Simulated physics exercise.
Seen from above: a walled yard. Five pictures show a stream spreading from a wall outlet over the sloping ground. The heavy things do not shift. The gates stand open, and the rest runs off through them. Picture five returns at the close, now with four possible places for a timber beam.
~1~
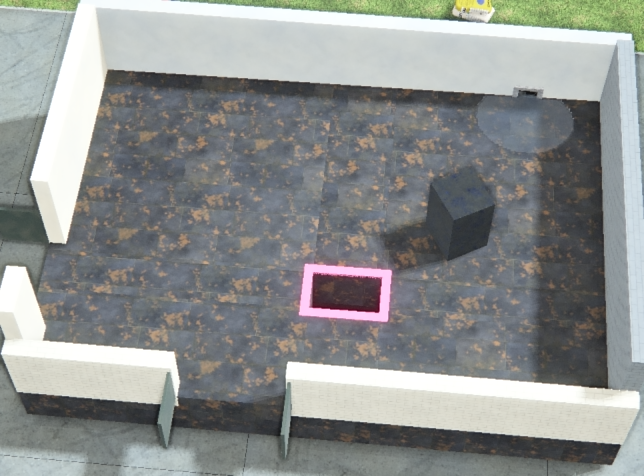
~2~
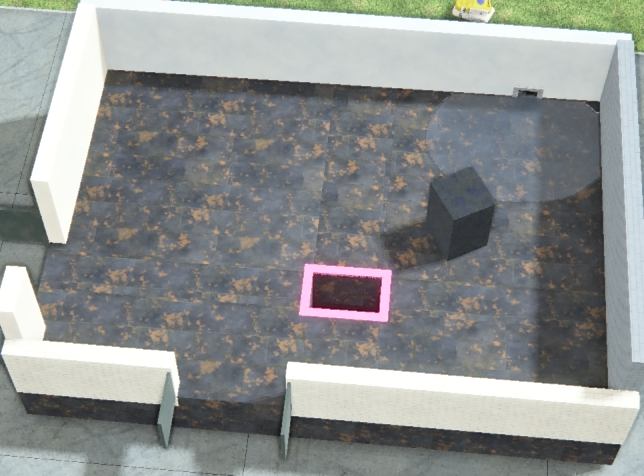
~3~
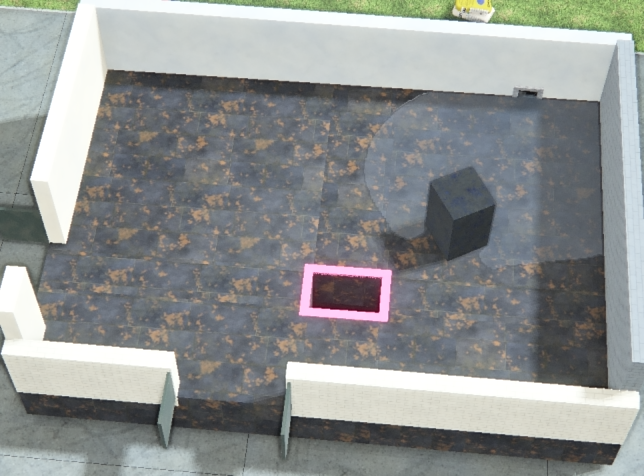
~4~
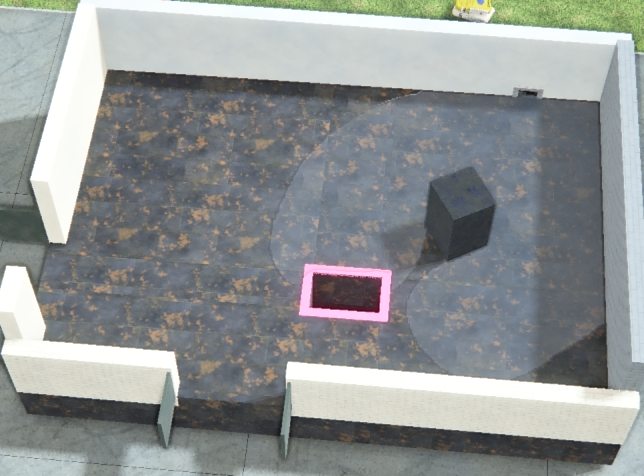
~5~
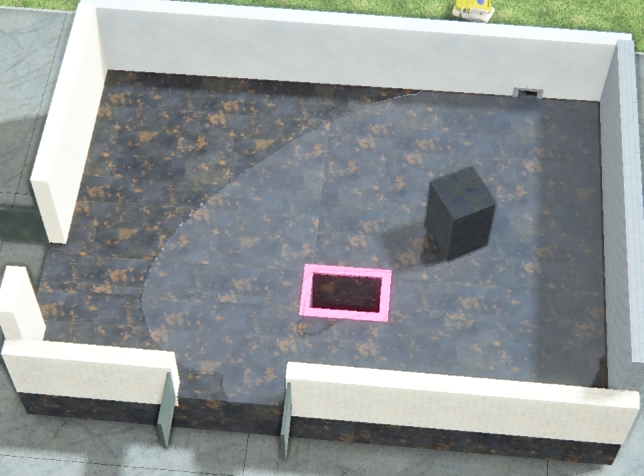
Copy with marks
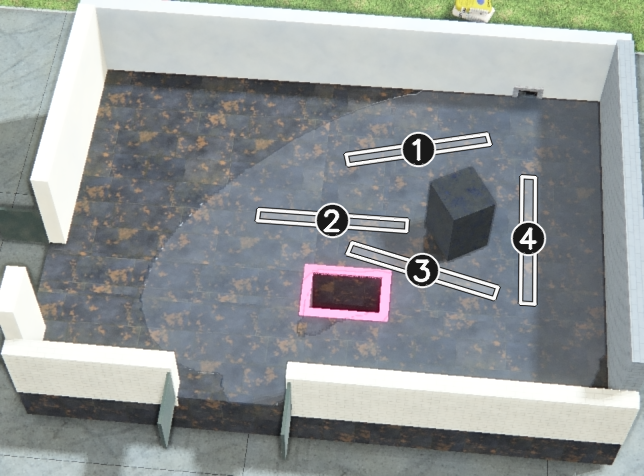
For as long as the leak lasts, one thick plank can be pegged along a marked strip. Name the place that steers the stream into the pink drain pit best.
The best place is 4.
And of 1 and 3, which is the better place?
1.
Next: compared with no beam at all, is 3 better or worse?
Worse.
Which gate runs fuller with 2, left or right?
The left gate.
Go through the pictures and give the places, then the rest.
The first picture shows outfall at (528, 92); pink drain pit at (346, 293); open gate at (56, 284); open gate at (234, 386); front seen at (551, 146), 3 % of the ground wet; pink drain pit still dry.
The second picture shows front seen at (547, 197), 11 % of the ground wet; pink drain pit still dry.
The third picture shows front seen at (403, 227), 22 % of the ground wet; pink drain pit still dry.
The fourth picture shows front seen at (278, 267), 39 % of the ground wet; pink drain pit taking water.
The fifth picture shows front seen at (158, 328), 61 % of the ground wet; pink drain pit taking water.
On the marked copy, 1 from (347, 159) to (488, 139); 2 from (258, 215) to (406, 225); 3 from (349, 248) to (495, 292); 4 from (527, 303) to (528, 177).
If 1 is chosen, about 10 % of the stream goes into the pink drain pit, about 90 % out by the gates.
If 2 is chosen, about 8 % of the stream goes into the pink drain pit, about 92 % out by the gates.
If 3 is chosen, about 3 % of the stream goes into the pink drain pit, about 97 % out by the gates.
If 4 is chosen, about 18 % of the stream goes into the pink drain pit, about 82 % out by the gates.
